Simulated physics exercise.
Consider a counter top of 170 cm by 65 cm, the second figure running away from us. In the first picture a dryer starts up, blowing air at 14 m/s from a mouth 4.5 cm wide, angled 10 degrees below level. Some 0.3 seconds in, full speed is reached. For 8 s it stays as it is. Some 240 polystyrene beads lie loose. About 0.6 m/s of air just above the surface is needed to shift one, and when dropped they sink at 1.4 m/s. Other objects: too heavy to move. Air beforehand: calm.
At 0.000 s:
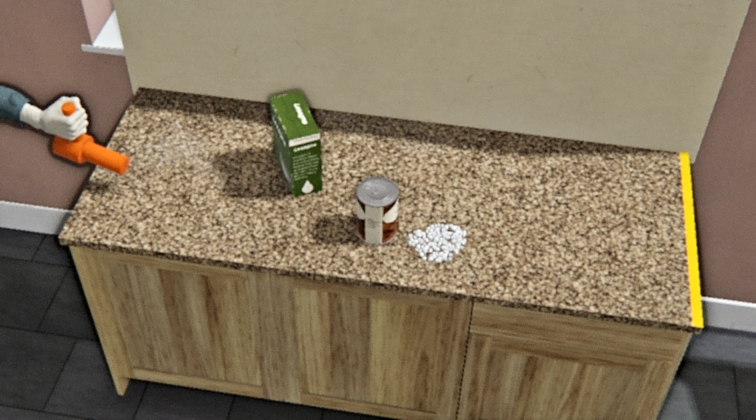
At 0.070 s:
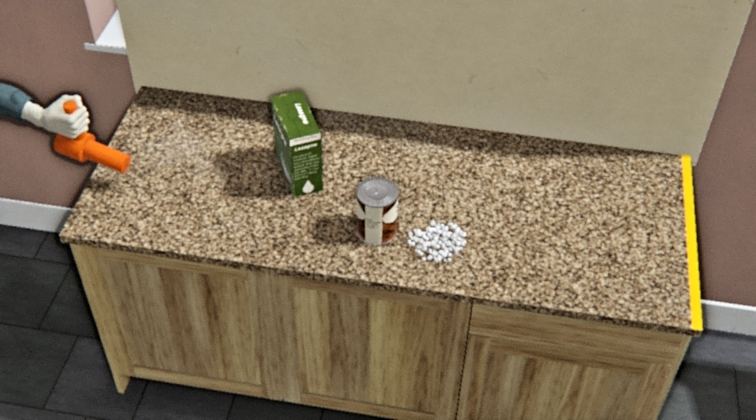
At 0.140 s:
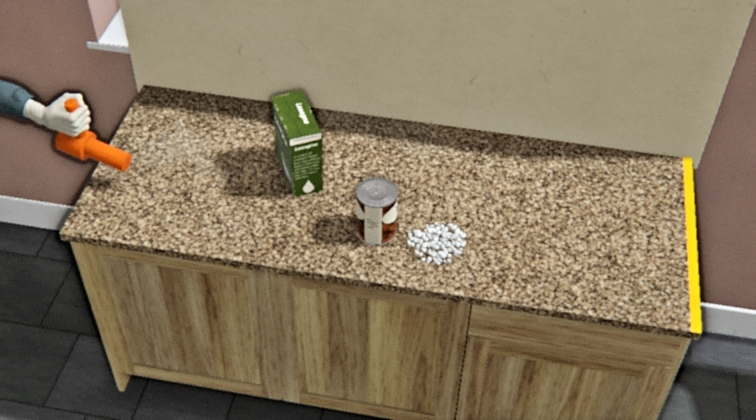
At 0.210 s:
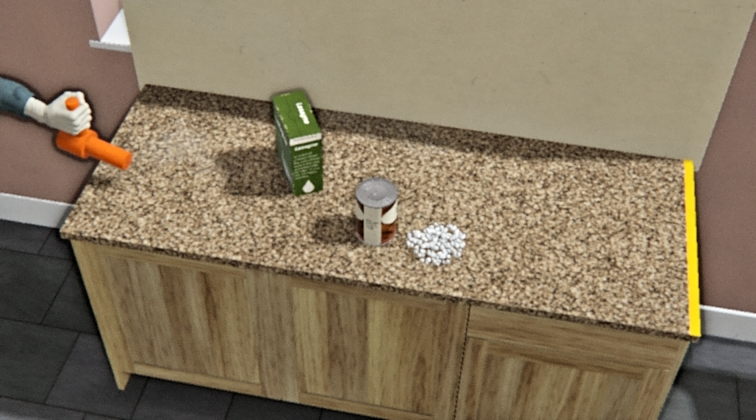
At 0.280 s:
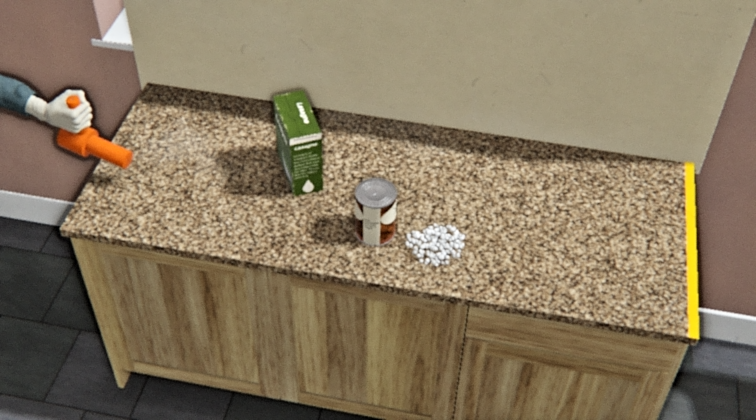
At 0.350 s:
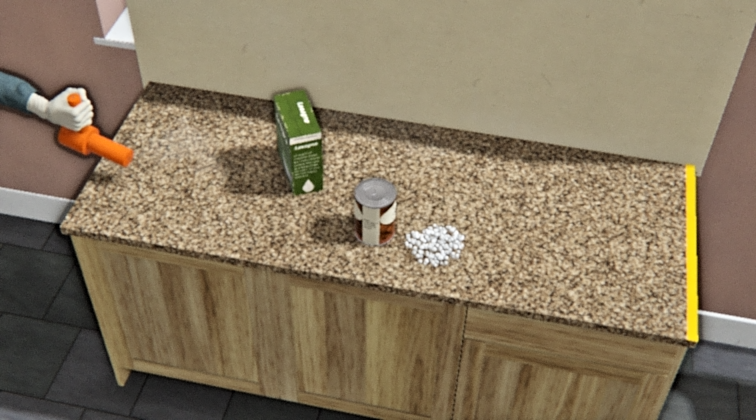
The clip shows a gloved hand holding an orange dryer at the left end of a speckled counter, pointed toward a green carton, a tin and a loose pile of white beads, with nothing on the counter visibly moving.
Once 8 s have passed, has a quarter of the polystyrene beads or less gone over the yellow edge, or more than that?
More than a quarter has gone.
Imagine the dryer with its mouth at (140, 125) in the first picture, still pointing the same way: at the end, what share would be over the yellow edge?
That gives roughly 0 % in the end.
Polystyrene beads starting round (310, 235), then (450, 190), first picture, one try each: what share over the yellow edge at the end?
10 and 30 in a hundred, respectively.
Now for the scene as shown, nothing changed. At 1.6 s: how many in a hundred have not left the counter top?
I'd say some 80 % at that moment.
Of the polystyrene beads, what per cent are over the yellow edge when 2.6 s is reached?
Close to 40 %.
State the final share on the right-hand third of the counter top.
About 1 %.
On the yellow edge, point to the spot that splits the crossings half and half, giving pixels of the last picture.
I'd put my finger close to (696, 265).
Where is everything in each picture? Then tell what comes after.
In the first picture, the middle of the polystyrene beads is near (437, 241), none has stirred yet and the mouth of the dryer is at (125, 166).
In the second picture, the middle of the polystyrene beads is near (441, 239), none has stirred yet and the yellow edge is centred on (696, 236).
In the third picture, the middle of the polystyrene beads is near (436, 242), none has stirred yet, the top of a tin is at (377, 192) and the top of a carton is at (296, 114).
In the fourth picture, the middle of the polystyrene beads is near (436, 243) and none has stirred yet.
In the fifth picture, the middle of the polystyrene beads is near (435, 244) and none has stirred yet.
In the sixth picture, the middle of the polystyrene beads is near (434, 244) and none has stirred yet.
After 1.6 s, 88 % are on the move or not yet settled, 7 % are over the yellow edge; the middle of those still in play is near (448, 242).
After 2.6 s, 58 % are on the move or not yet settled, 37 % are over the yellow edge; the middle of those still in play is near (446, 233).
After 4.4 s, 23 % are on the move or not yet settled, 64 % are over the yellow edge; the middle of those still in play is near (443, 227).
After 8.0 s, at the end, 78 % are over the yellow edge.
